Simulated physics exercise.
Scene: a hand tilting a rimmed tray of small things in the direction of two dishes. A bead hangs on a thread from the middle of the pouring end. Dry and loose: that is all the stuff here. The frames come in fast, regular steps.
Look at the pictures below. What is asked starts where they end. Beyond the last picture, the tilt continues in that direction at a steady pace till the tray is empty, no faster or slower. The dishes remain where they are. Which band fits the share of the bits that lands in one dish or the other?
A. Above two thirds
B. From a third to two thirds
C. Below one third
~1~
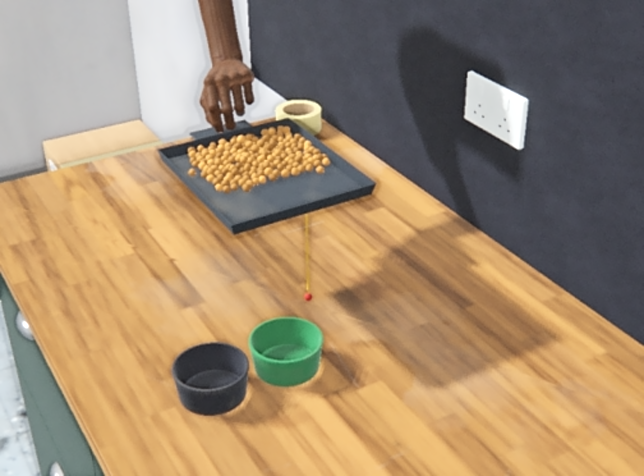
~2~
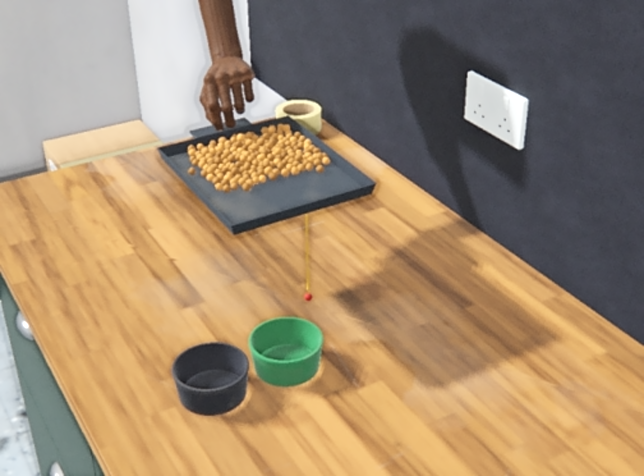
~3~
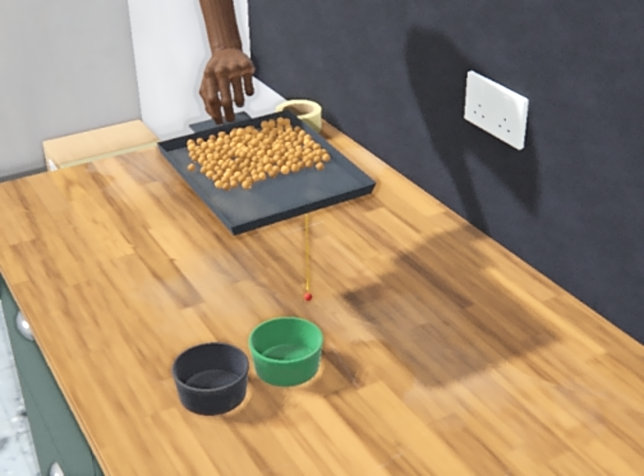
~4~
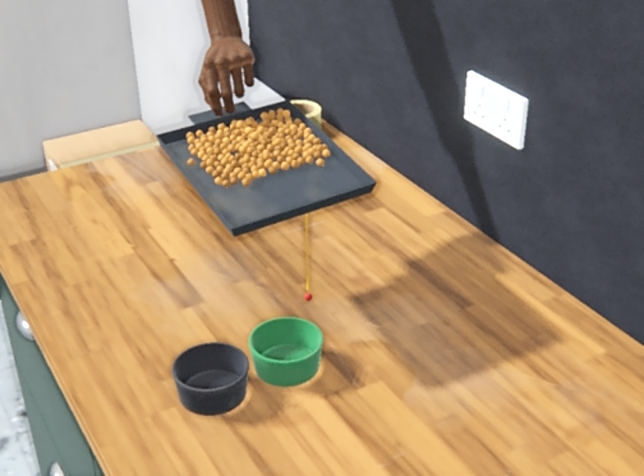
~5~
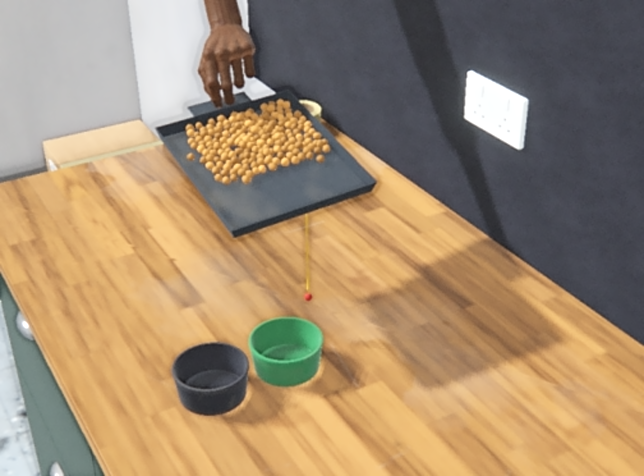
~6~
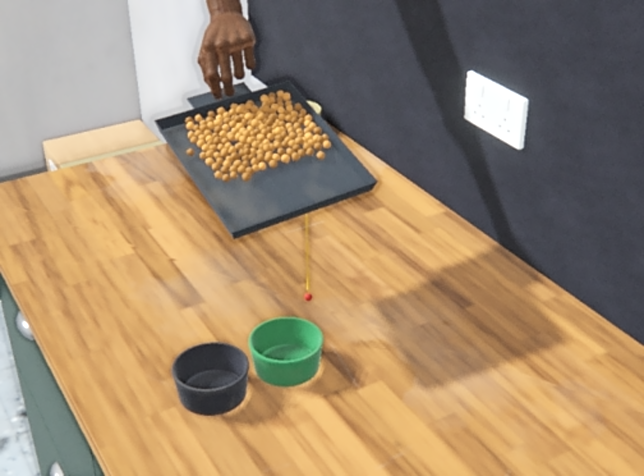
From a third to two thirds (B).
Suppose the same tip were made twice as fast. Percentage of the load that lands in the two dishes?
Share: Roughly 50%.
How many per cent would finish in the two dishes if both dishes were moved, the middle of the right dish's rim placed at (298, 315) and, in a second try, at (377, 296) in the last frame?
Roughly 50 % and 20 %.
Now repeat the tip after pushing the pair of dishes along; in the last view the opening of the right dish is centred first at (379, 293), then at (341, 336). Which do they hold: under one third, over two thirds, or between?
For the first spot it's less than a third, and for the next one it's the middle third.
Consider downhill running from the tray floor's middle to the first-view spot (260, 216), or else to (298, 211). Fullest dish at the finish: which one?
So, first the one on the right side, and second the one on the right side.
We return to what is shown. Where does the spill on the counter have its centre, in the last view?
Once everything settles, the pieces are centred near (311, 364).
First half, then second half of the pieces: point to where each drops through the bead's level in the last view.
It goes through near (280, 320) first, then near (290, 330).
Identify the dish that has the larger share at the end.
Winner noted as the right of the two.
Soon, tray tipped steeply; nearly all on the tray; a stray few in the right dish; a stray few outside both; a stray few in the air.
A while on, tray tipped right over; most on the tray; a small part in the right dish; a small part outside both; a small part in the air.
Towards the end, tray tipped past a quarter turn; a stray few in the left dish; about half in the right dish; about half outside both.
Finally, tray tipped past a quarter turn; a stray few in the left dish; about half in the right dish; about half outside both.
